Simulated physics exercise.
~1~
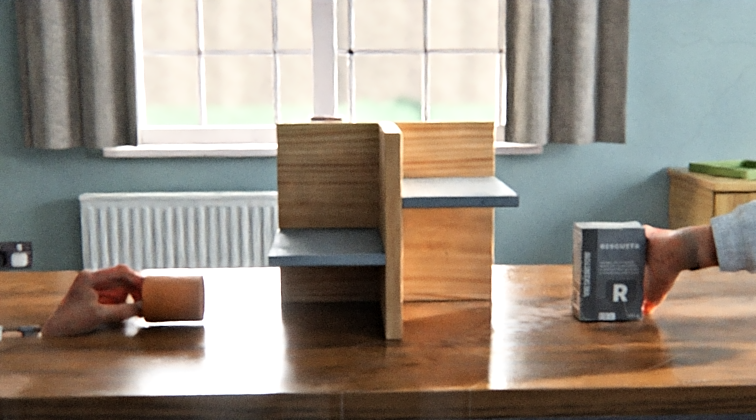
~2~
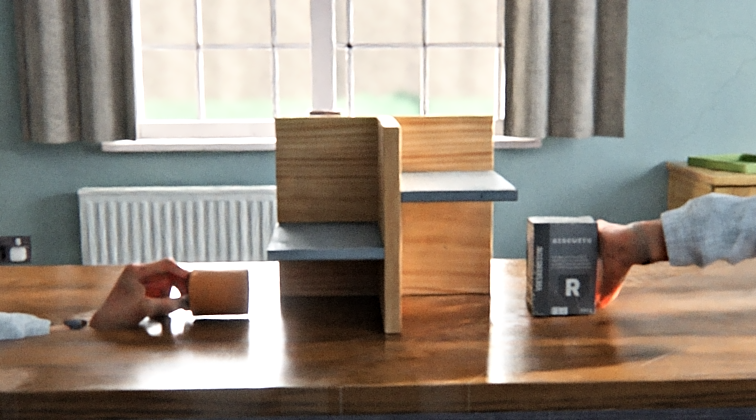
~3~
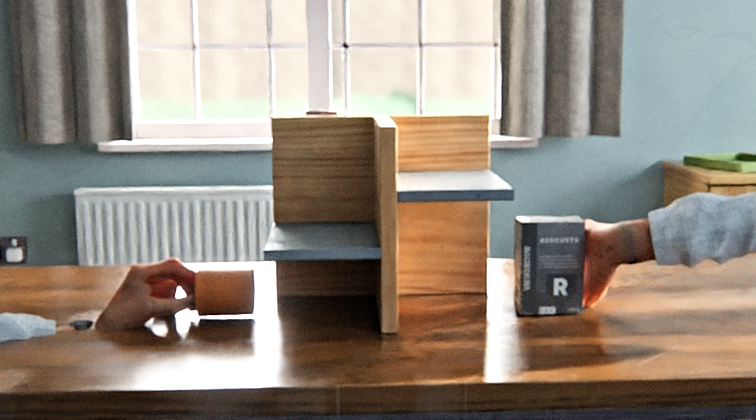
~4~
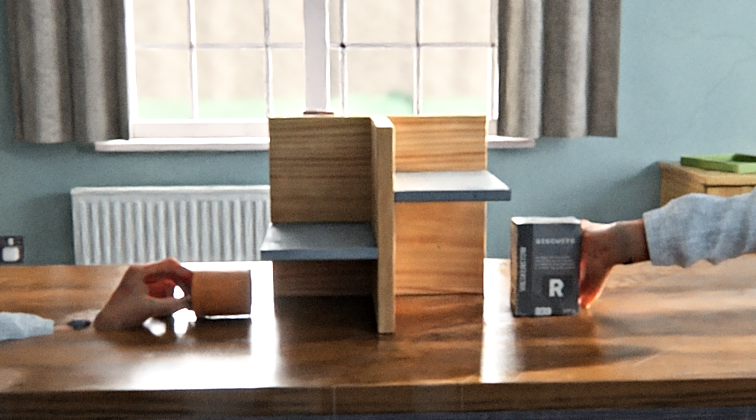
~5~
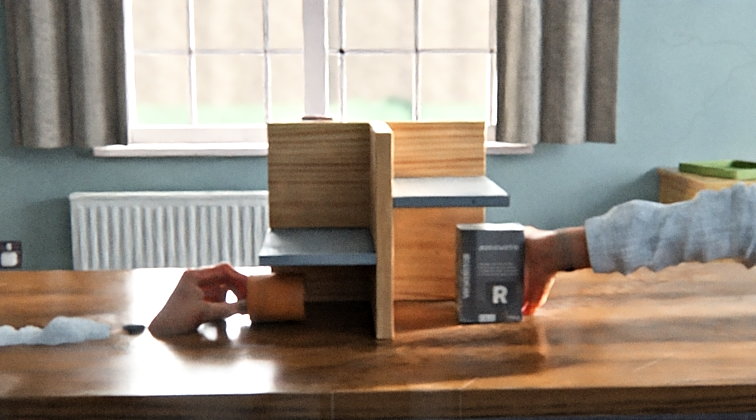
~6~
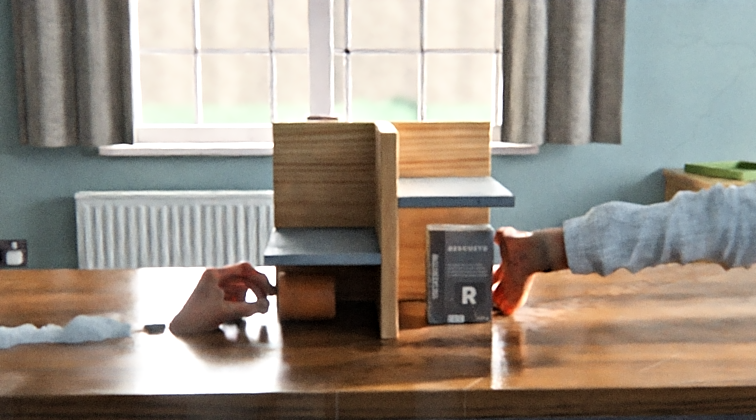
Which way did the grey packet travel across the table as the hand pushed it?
The grey packet moved to the left, toward the wooden shelf unit.
On a wooden table by a window, one hand pushed an orange beaker lying on its side in from the left while another pushed an upright grey packet from the right, until both slid in under the shelves of a two-sided wooden unit.
